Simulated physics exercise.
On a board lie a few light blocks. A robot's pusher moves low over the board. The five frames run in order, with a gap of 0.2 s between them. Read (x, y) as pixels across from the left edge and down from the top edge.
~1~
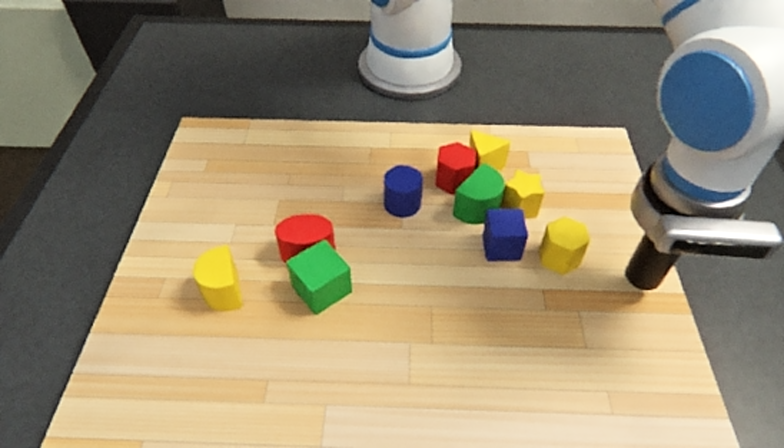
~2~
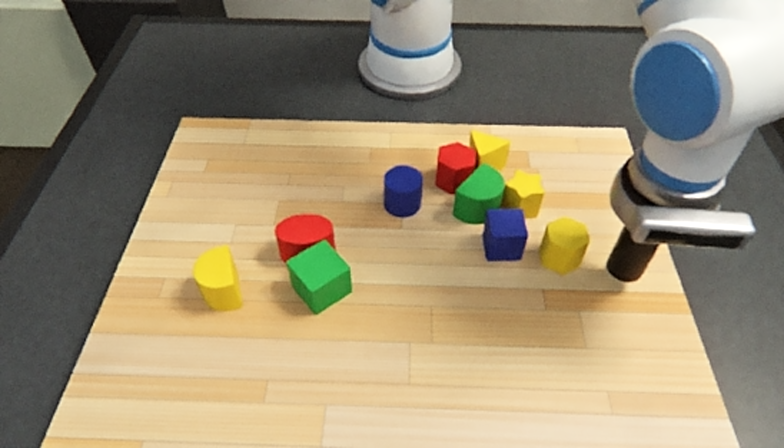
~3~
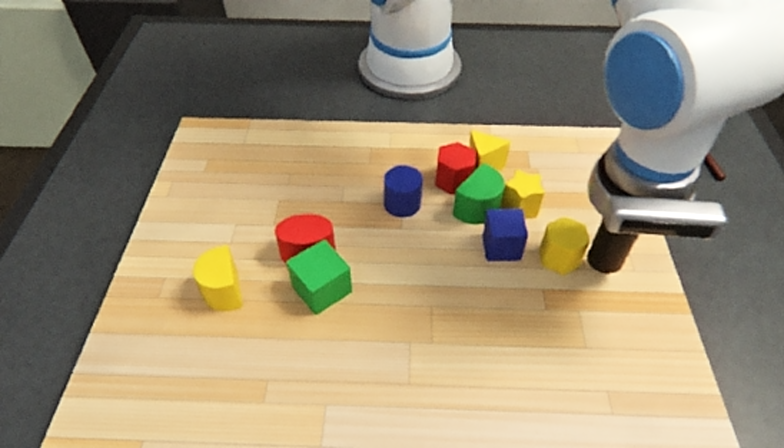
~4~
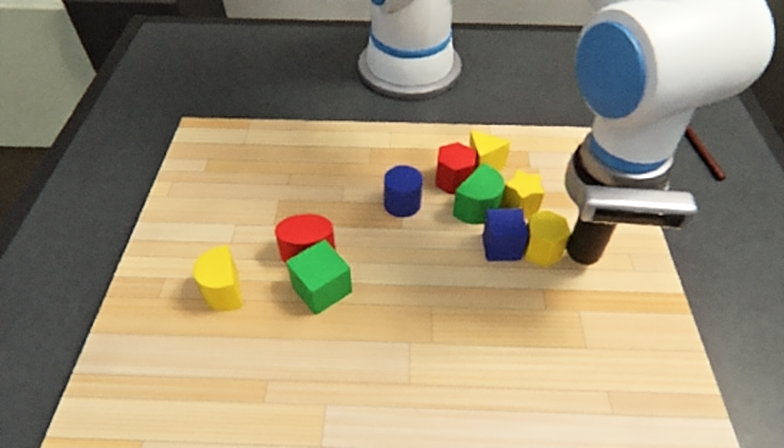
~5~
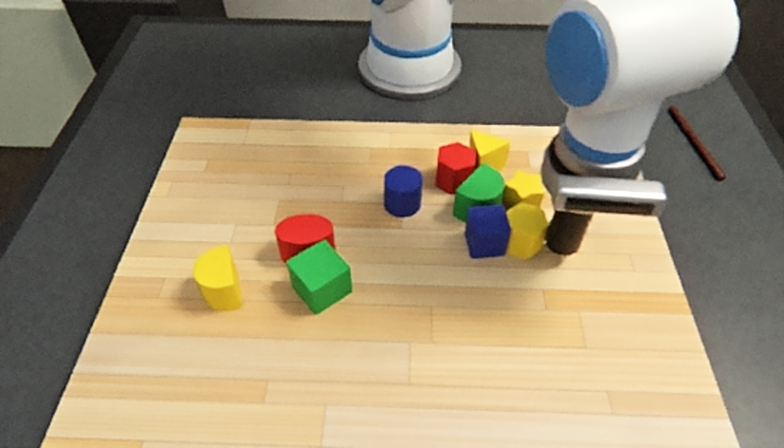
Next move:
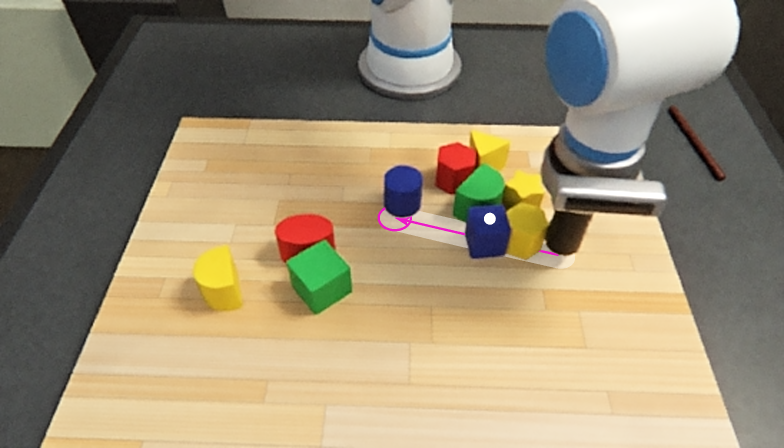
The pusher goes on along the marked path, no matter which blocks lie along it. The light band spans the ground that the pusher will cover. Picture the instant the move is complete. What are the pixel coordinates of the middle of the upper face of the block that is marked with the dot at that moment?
The block that is marked with the dot ends near (338, 218).
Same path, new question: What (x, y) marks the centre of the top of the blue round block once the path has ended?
The answer is (373, 166).
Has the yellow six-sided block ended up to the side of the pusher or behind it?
I'd say no.
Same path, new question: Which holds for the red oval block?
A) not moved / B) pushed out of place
I'll go with B - pushed out of place.
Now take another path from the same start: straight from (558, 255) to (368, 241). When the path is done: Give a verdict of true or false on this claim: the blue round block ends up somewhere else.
True - the claim holds.
The line goes straight from (558, 255) to (395, 218); the dot is on the blue square piece.
On the path given first. One third of the way, pusher at (503, 230); green half-round block at (474, 178), turned 30° clockwise; blue square piece at (432, 211); yellow six-sided block at (468, 207).
Two thirds of the way, pusher at (448, 217); blue round block at (390, 173); green half-round block at (474, 178), turned 30° clockwise; blue square piece at (378, 209), turned 20° anticlockwise; yellow six-sided block at (412, 198), turned 20° anticlockwise.
At the end, pusher at (395, 205); red oval block at (292, 234); blue round block at (373, 166); green half-round block at (474, 178), turned 30° clockwise; blue square piece at (338, 218), turned 50° anticlockwise; yellow six-sided block at (359, 195), turned 50° anticlockwise.
